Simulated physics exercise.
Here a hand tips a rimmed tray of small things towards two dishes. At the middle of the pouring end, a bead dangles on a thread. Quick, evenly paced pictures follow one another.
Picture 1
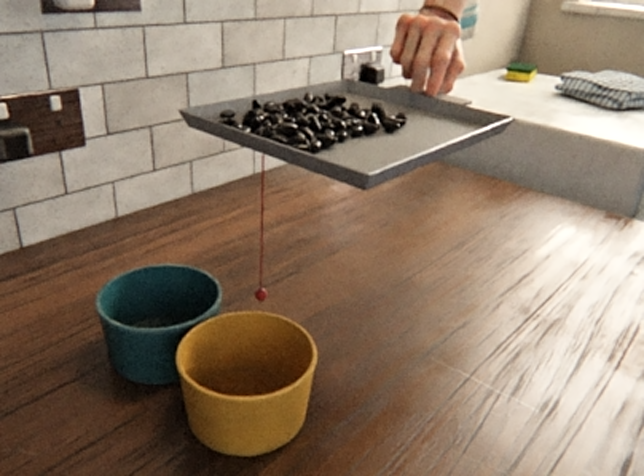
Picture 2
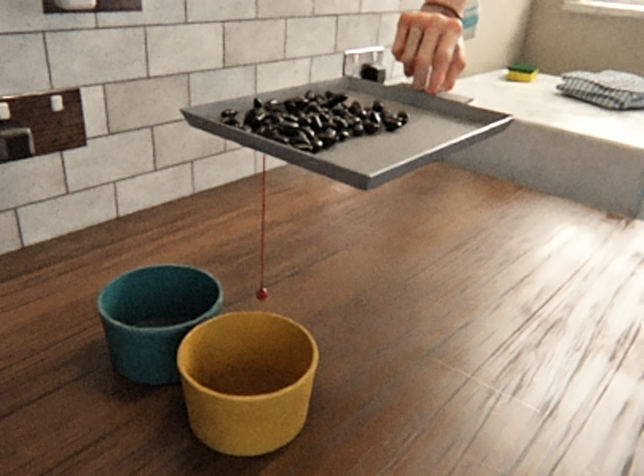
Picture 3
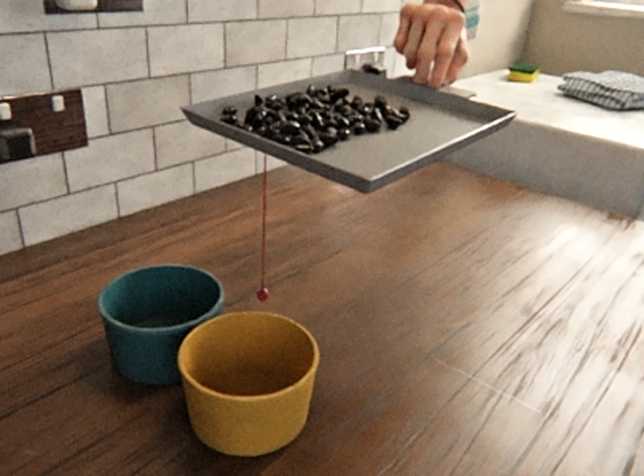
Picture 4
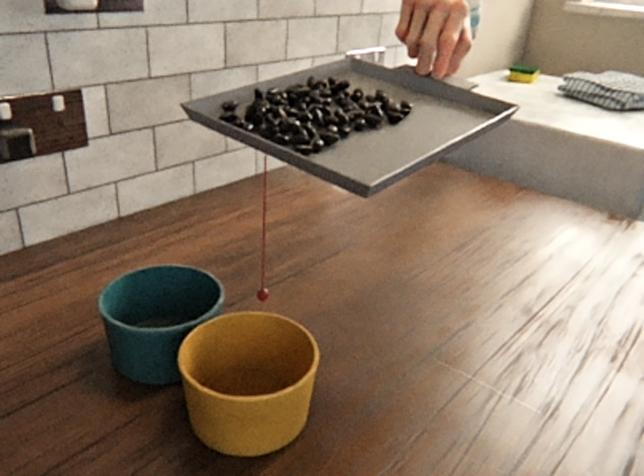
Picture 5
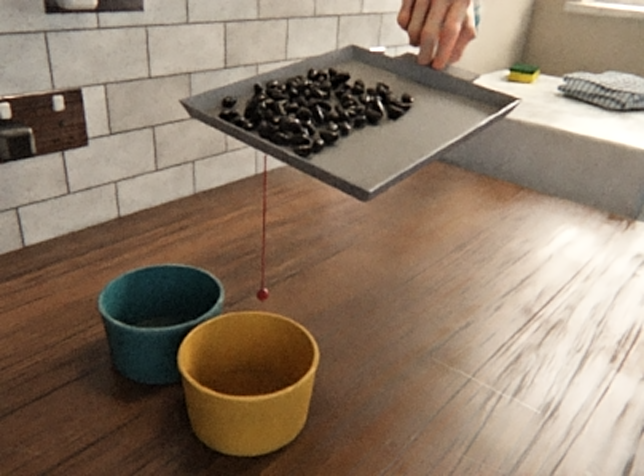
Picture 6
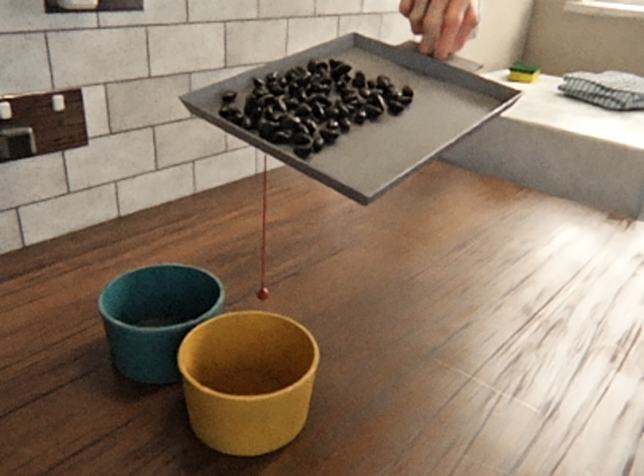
We see a hand holding a grey rimmed tray of black beans above a teal dish and a yellow dish, a red bead hanging beneath on a thread, as the hand gradually tilts the tray slightly toward its near corner.
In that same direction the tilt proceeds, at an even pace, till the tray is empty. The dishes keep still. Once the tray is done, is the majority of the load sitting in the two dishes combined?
No, the dishes secure under fifty percent.
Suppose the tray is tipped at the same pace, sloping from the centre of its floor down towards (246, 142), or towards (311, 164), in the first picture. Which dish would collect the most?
The first try favours the dish to the left; the second favours the dish to the right.
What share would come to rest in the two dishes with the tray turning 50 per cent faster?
Near 40 in a hundred.
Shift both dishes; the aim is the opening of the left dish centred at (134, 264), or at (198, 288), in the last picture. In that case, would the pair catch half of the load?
In the first position a minority, in the second a majority.
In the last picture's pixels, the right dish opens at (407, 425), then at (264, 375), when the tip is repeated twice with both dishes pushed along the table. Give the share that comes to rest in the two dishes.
Roughly 70% the first time and 30% the second time.
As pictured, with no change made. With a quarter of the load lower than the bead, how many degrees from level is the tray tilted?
80° or so.
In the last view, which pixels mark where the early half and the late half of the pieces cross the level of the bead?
Half one: (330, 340), half two: (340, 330).
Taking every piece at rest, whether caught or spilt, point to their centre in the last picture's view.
About pixel (322, 424).
Soon, tray tipped steeply; nearly all on the tray; a small part in the air.
A while on, tray tipped right over; about half on the tray; a small part in the right dish; about a quarter outside both; about a third in the air.
Towards the end, tray tipped past a quarter turn; about a third in the right dish; about two thirds outside both.
Finally, tray tipped past a quarter turn; about a third in the right dish; none in the left dish; about two thirds outside both.
